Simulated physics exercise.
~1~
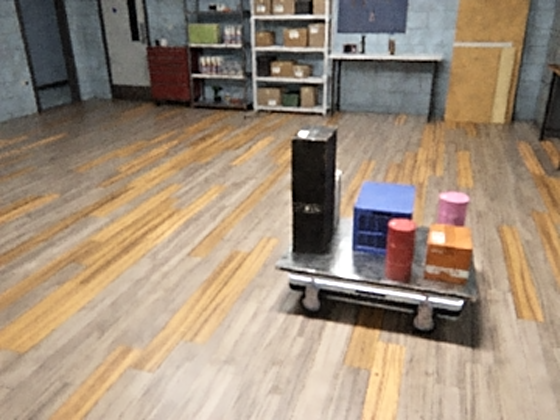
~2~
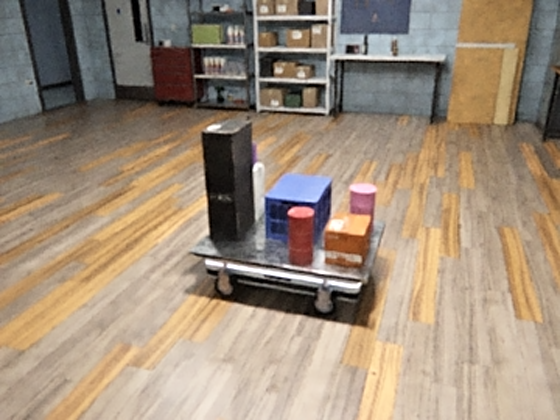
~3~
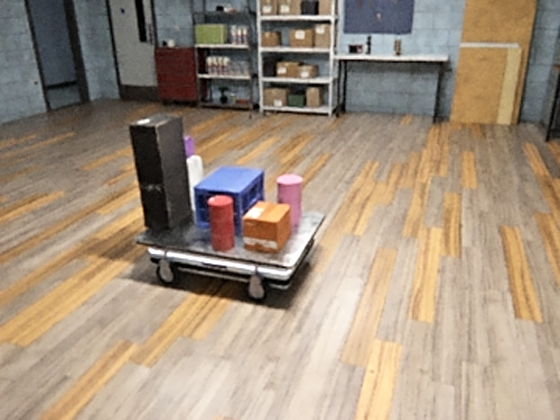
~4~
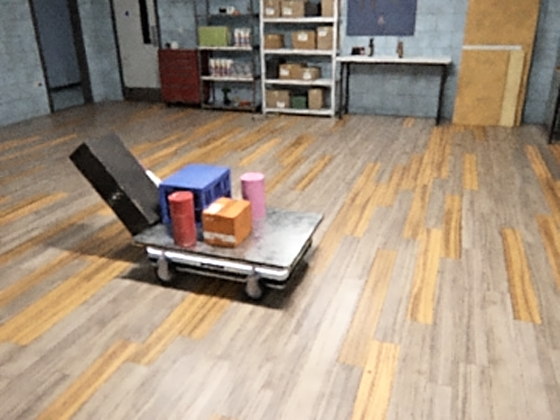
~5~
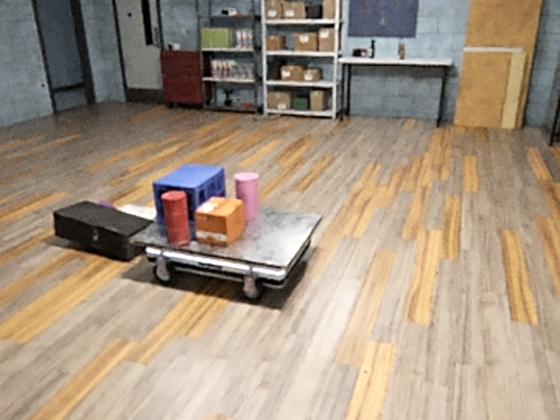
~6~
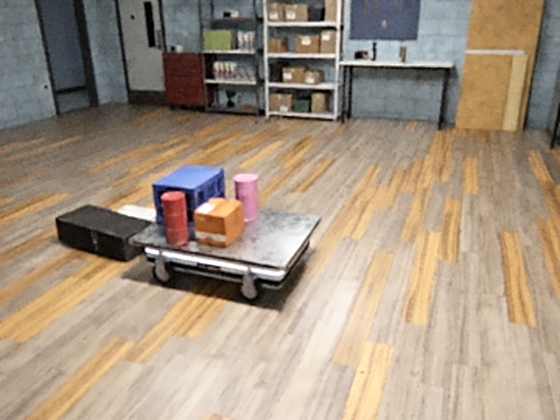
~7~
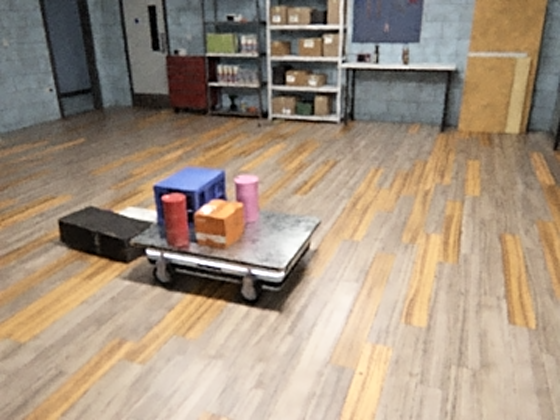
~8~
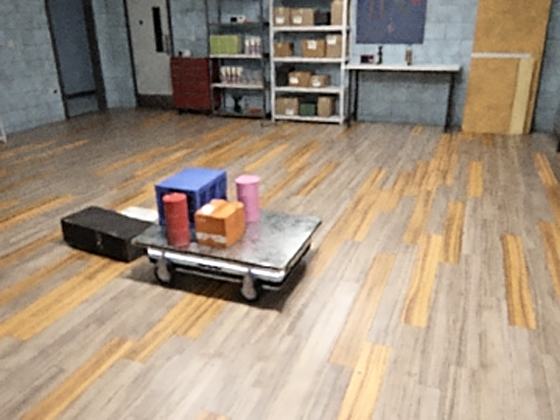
The video shows a flat cart carrying boxes, a blue crate and canisters leftward across a wooden floor before stopping. The tall black box tips off the left end and lies on the floor beside a white box, while the crate, orange parcel, and red and pink canisters remain aboard.
